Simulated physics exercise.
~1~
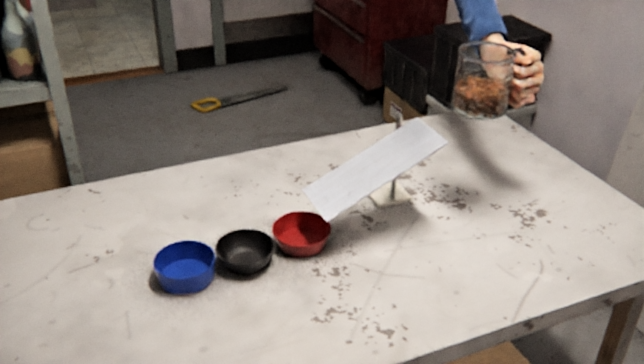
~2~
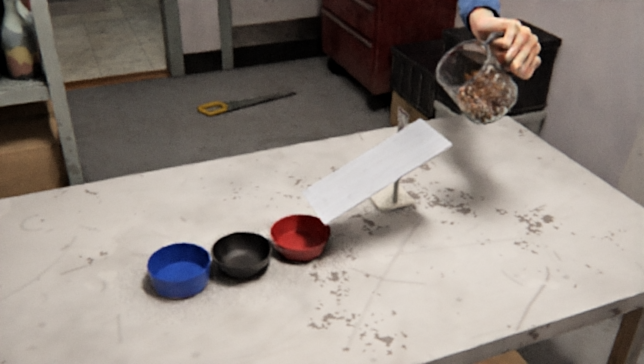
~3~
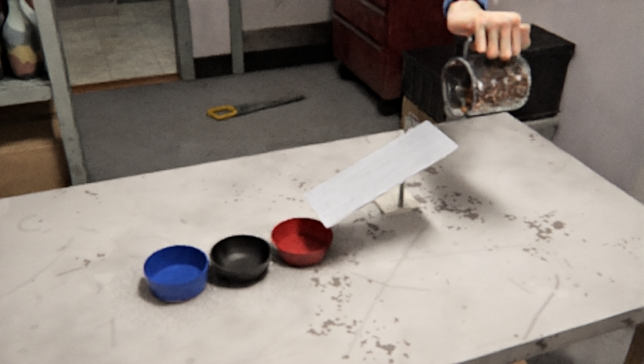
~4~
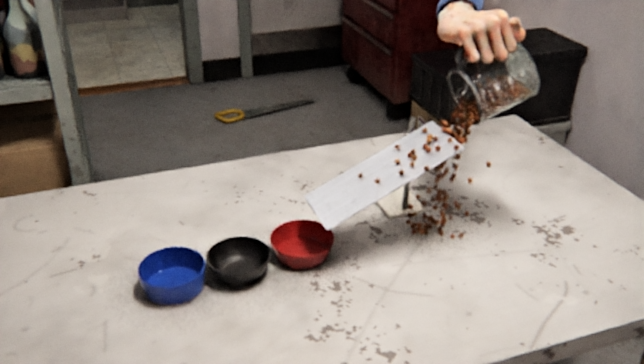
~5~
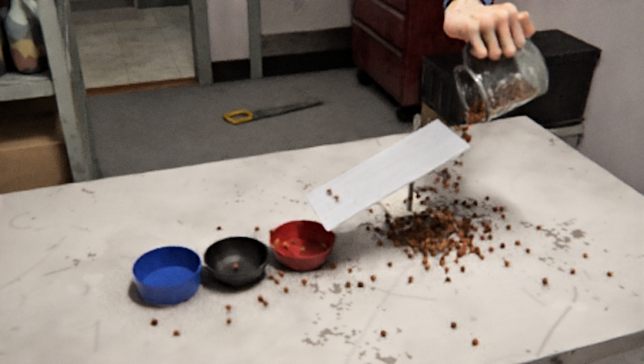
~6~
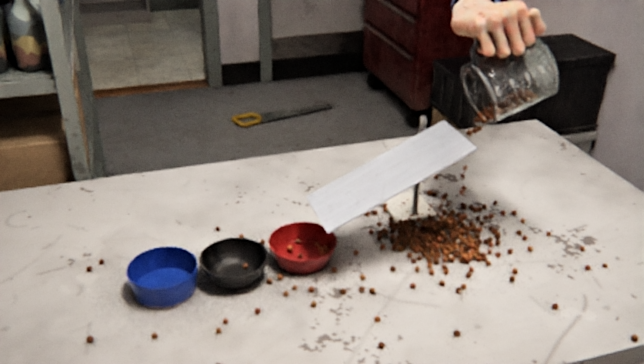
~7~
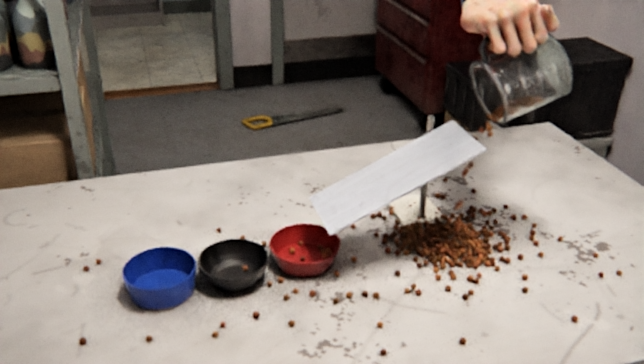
Small brown pieces spilling from a glass jug tipped by a hand, mostly missing a white chute and piling on the table.
